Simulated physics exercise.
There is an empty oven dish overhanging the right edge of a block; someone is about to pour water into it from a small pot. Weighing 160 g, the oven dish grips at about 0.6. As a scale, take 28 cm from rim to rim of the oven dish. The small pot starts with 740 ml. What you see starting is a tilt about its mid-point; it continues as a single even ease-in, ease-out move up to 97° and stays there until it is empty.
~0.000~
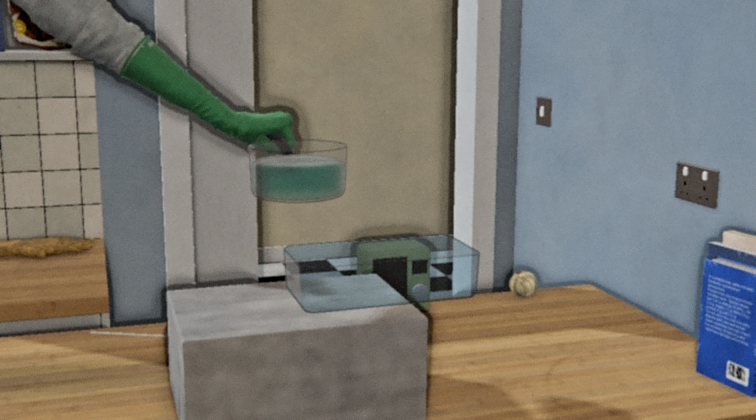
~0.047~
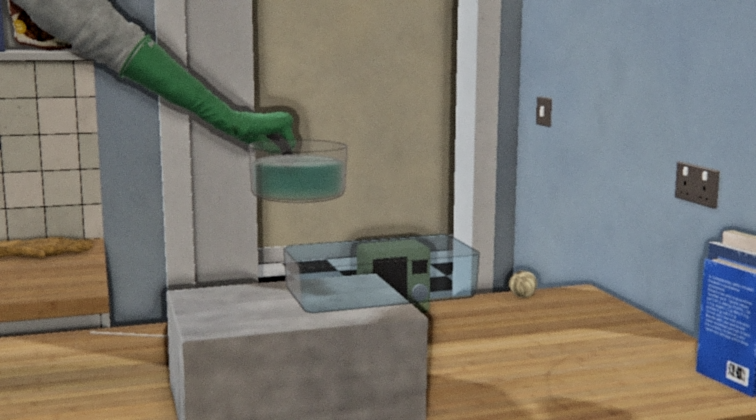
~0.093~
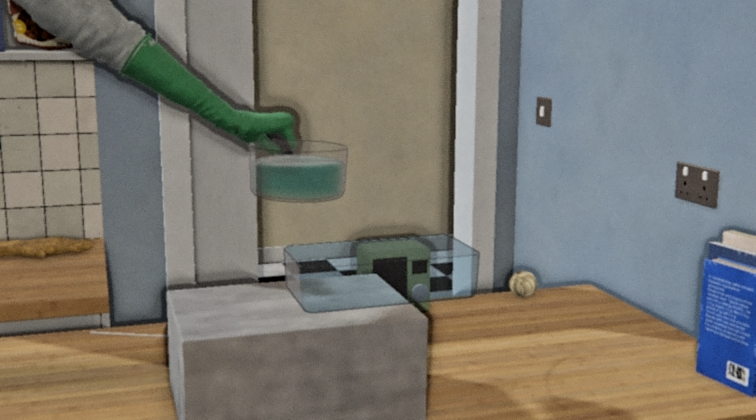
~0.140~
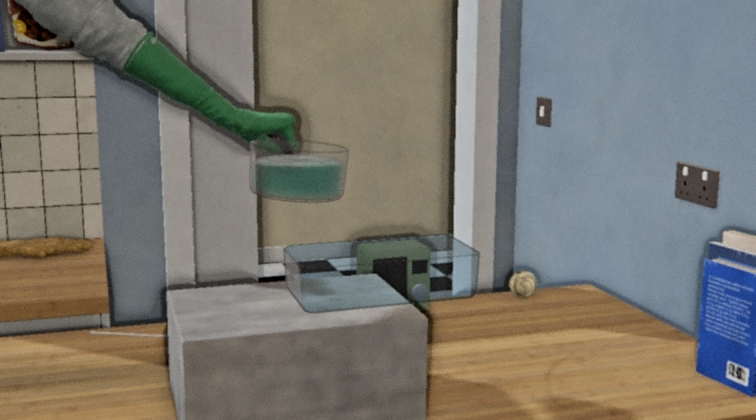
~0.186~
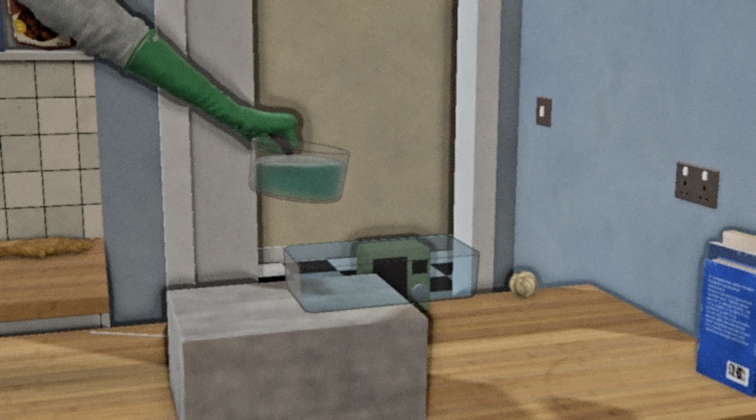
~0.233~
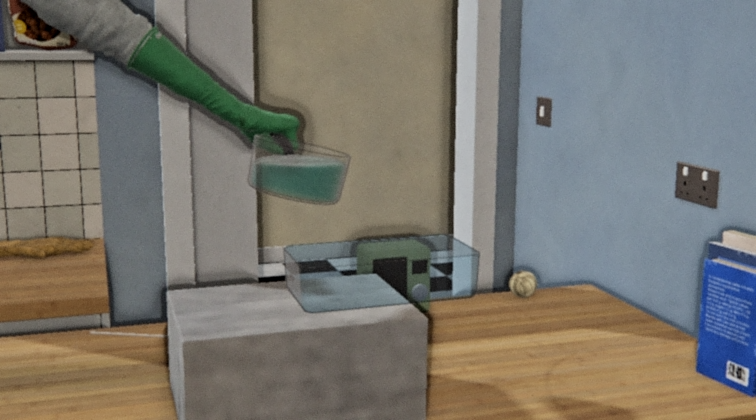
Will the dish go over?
No, it is safe.
After 0.61 s the tilt is 66° and 64 per cent is still to pour; the oven dish lies level with 7 per cent in it.
After 0.88 s the tilt is 95° and 16 per cent is still to pour; the oven dish lies level with 71 per cent in it.
After 1.17 s the tilt is 97° and 2 per cent is still to pour; the oven dish lies level with 93 per cent in it.
After 1.48 s the tilt is 97° and 0 per cent is still to pour; the oven dish lies level with 98 per cent in it.
In the end the oven dish lies level with 98 per cent in it.
